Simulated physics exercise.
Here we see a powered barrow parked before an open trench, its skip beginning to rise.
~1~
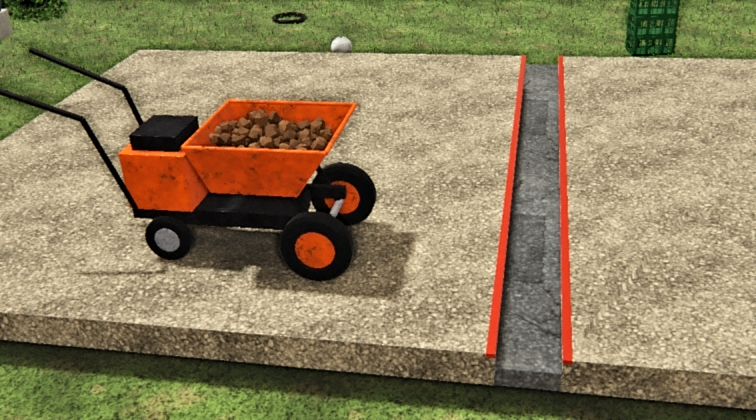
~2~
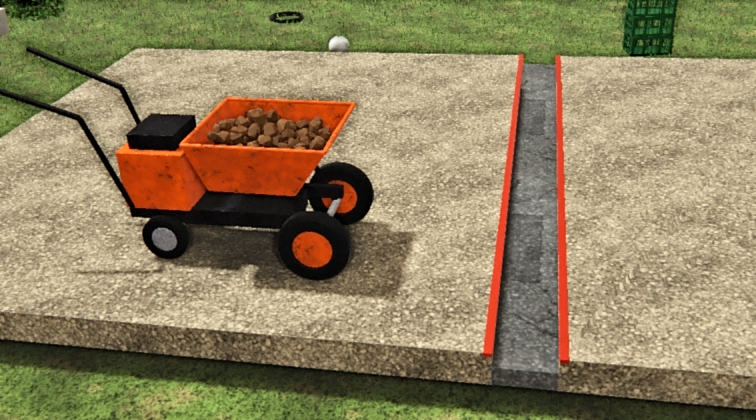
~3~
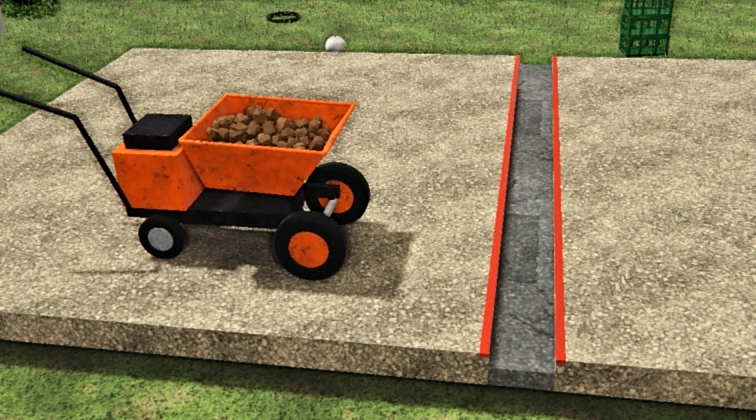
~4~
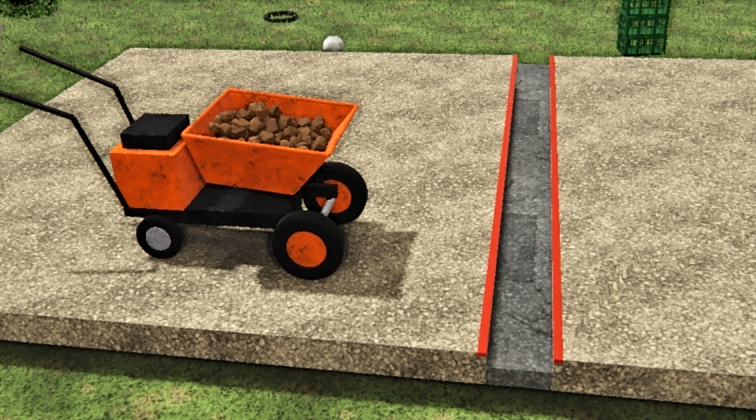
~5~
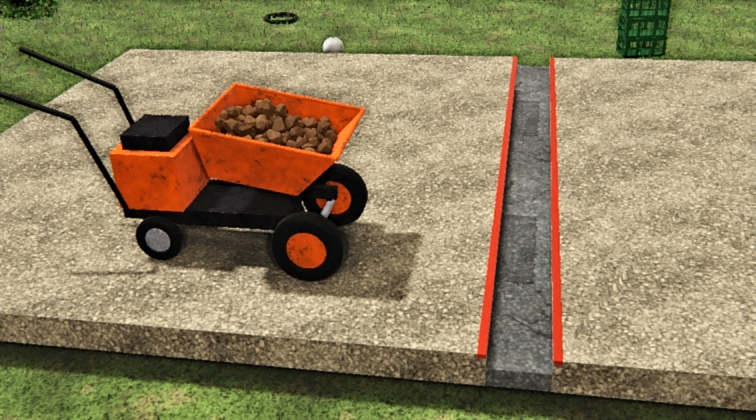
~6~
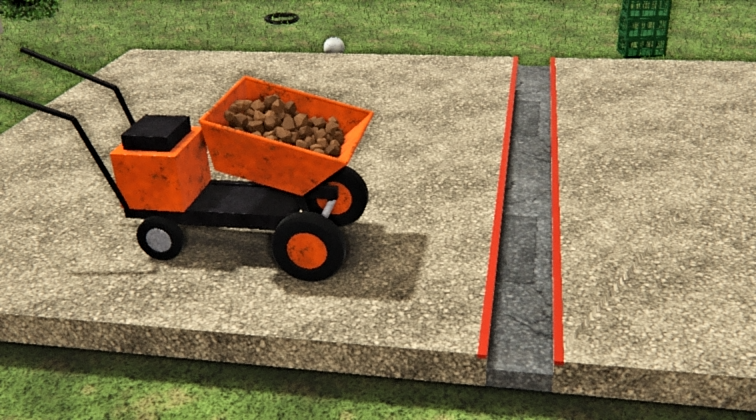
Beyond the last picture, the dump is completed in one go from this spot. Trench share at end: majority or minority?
Minority.
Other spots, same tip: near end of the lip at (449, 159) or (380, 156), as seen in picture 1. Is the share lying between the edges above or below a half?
First: A minority of it. Second: The bulk of it.
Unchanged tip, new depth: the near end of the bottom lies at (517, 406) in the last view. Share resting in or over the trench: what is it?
Close to 20 per cent, I reckon.
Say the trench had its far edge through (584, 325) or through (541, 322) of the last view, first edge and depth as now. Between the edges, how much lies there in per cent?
Close to 20 per cent in the first, close to 20 per cent in the second.
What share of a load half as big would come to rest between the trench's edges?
About 20 %.
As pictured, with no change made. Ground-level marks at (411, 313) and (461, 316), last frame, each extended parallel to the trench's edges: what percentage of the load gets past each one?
Some 90 and some 40 per cent, respectively.
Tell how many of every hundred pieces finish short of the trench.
About 70 %.
Soon, skip tipped steeply; all in the skip.
A while on, skip tipped right over; most in the skip; a small part short of the trench; a stray few in or heaped over the trench; a small part falling.
Towards the end, skip tipped right over; a small part in the skip; about two thirds short of the trench; about a quarter in or heaped over the trench; a stray few beyond it.
Finally, skip tipped right over; a small part in the skip; about two thirds short of the trench; about a quarter in or heaped over the trench; a stray few beyond it.
